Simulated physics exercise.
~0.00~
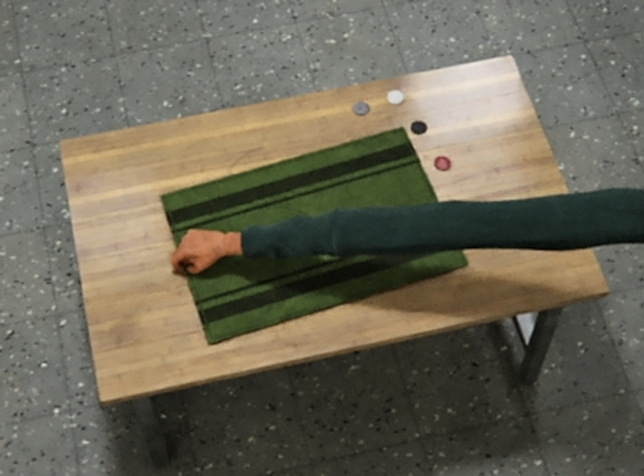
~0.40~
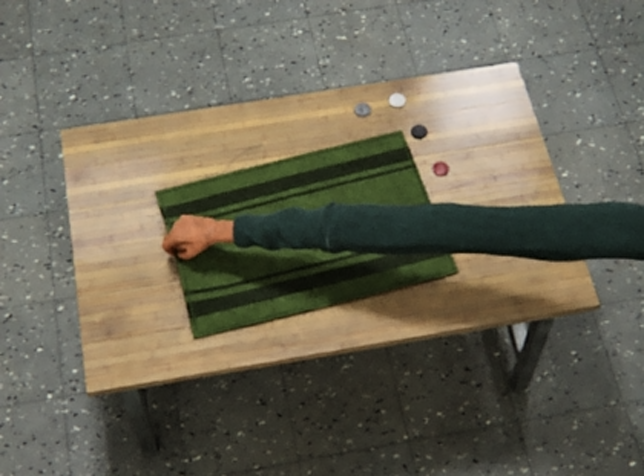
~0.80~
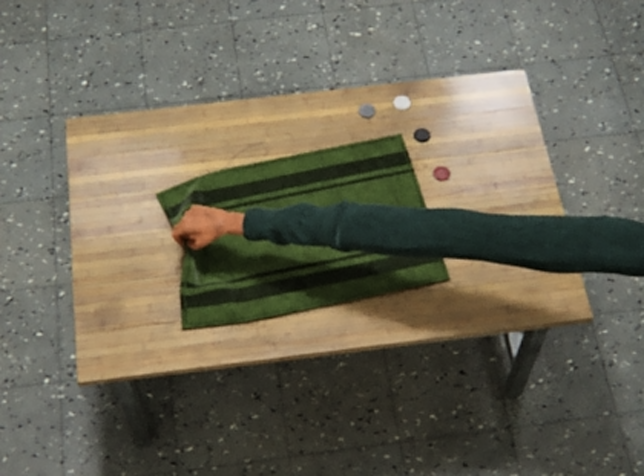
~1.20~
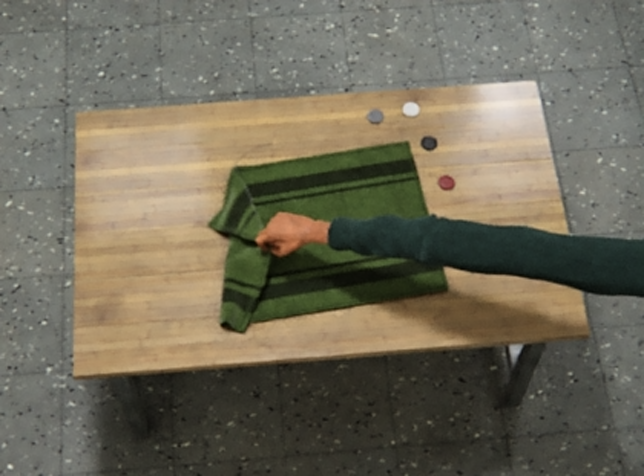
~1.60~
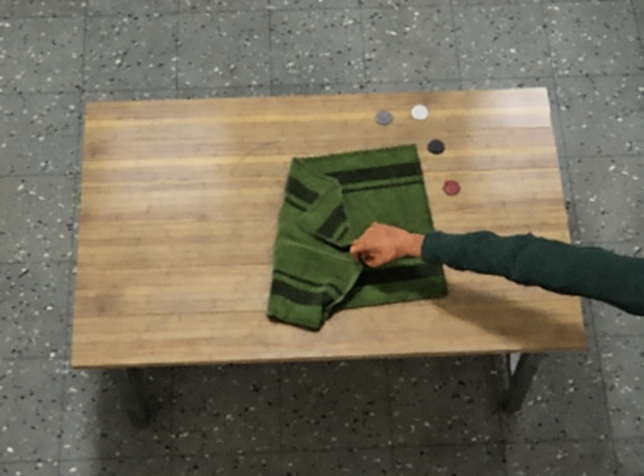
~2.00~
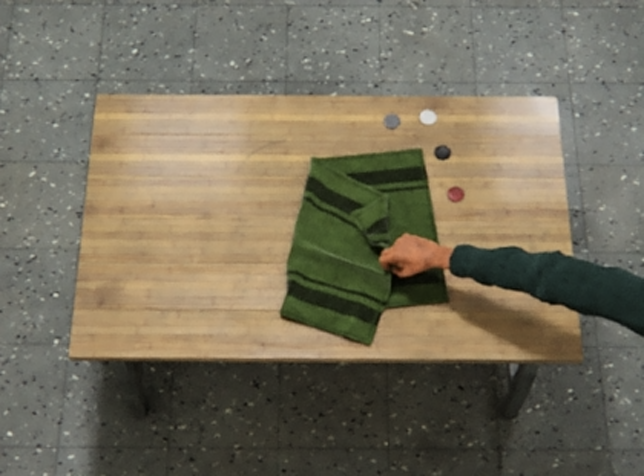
Green striped towel being folded rightward across itself by a hand on a wooden table, leaving four small discs beside it uncovered.
